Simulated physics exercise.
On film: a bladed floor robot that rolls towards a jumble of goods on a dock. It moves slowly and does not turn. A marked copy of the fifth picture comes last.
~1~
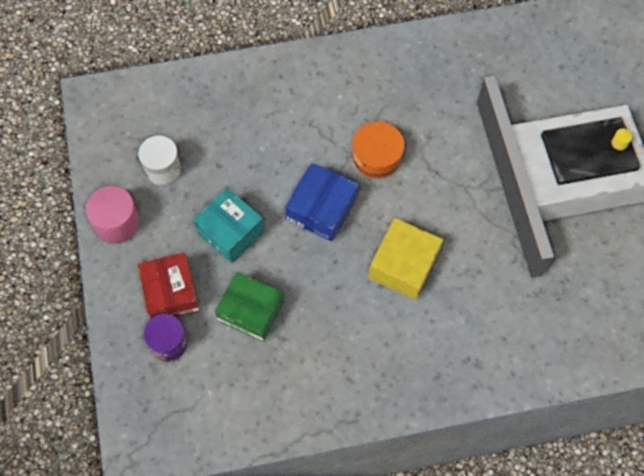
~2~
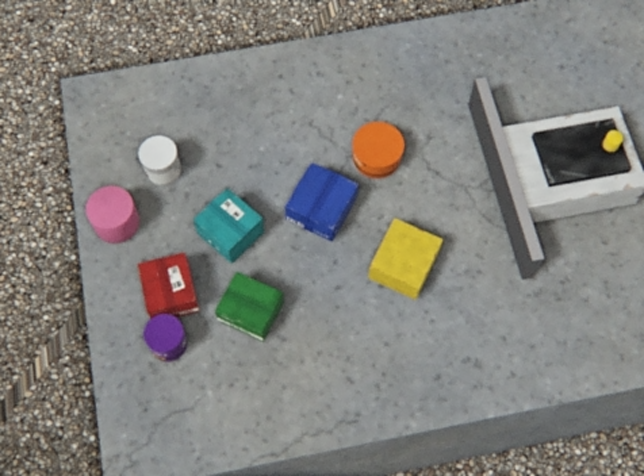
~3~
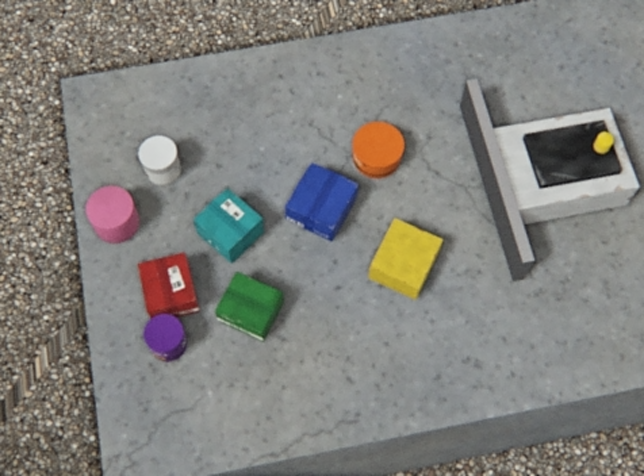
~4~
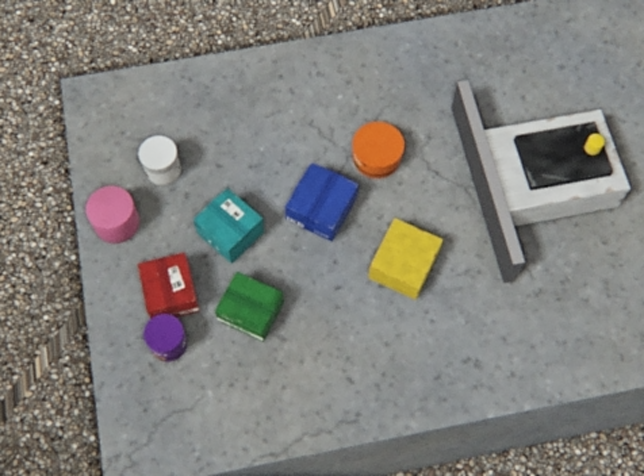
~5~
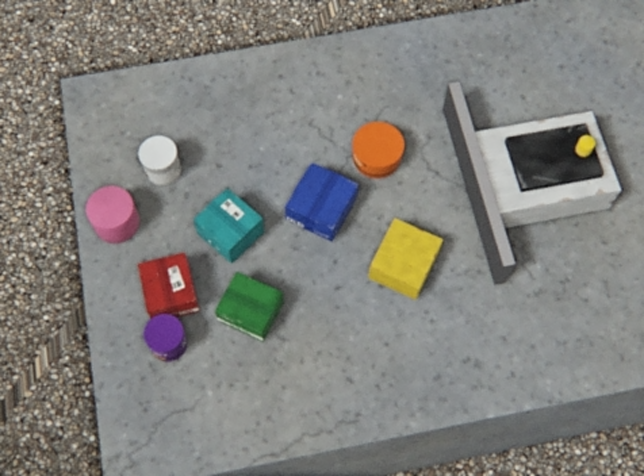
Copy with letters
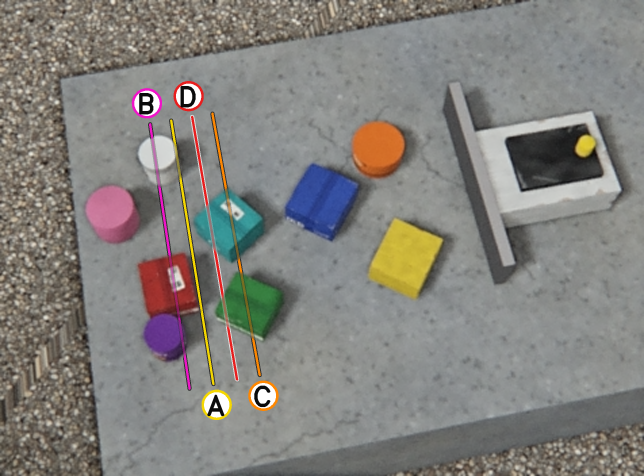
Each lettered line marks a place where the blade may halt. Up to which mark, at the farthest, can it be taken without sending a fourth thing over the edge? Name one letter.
It can go as far as B.
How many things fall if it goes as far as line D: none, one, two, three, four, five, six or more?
In all, none.
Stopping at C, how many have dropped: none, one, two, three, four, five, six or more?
In all, none.
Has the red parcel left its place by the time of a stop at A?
Yes.
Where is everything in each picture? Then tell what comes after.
In the first picture, yellow crate (405, 259); purple pail (166, 338); white pail (161, 161).
In the second picture, robot (575, 153); blue box (321, 202).
In the third picture, robot (566, 154); red parcel (169, 288).
In the fourth picture, robot (557, 156); turquoise parcel (229, 226).
In the fifth picture, robot (548, 158); yellow crate (405, 259); purple pail (166, 338); white pail (161, 161).
On the marked copy, A at (191, 244); B at (169, 248); C at (235, 236); D at (213, 240).
With B. Early on, robot (438, 178); yellow crate (348, 284); orange pail (322, 152).
Further on, robot (326, 198); purple pail (135, 358); red parcel (144, 286).
At the end, robot (238, 214); red parcel over the edge; pink canister over the edge; two fallen.
As for the rest, A is within the limit but short; C is within the limit but short; D is within the limit but short.
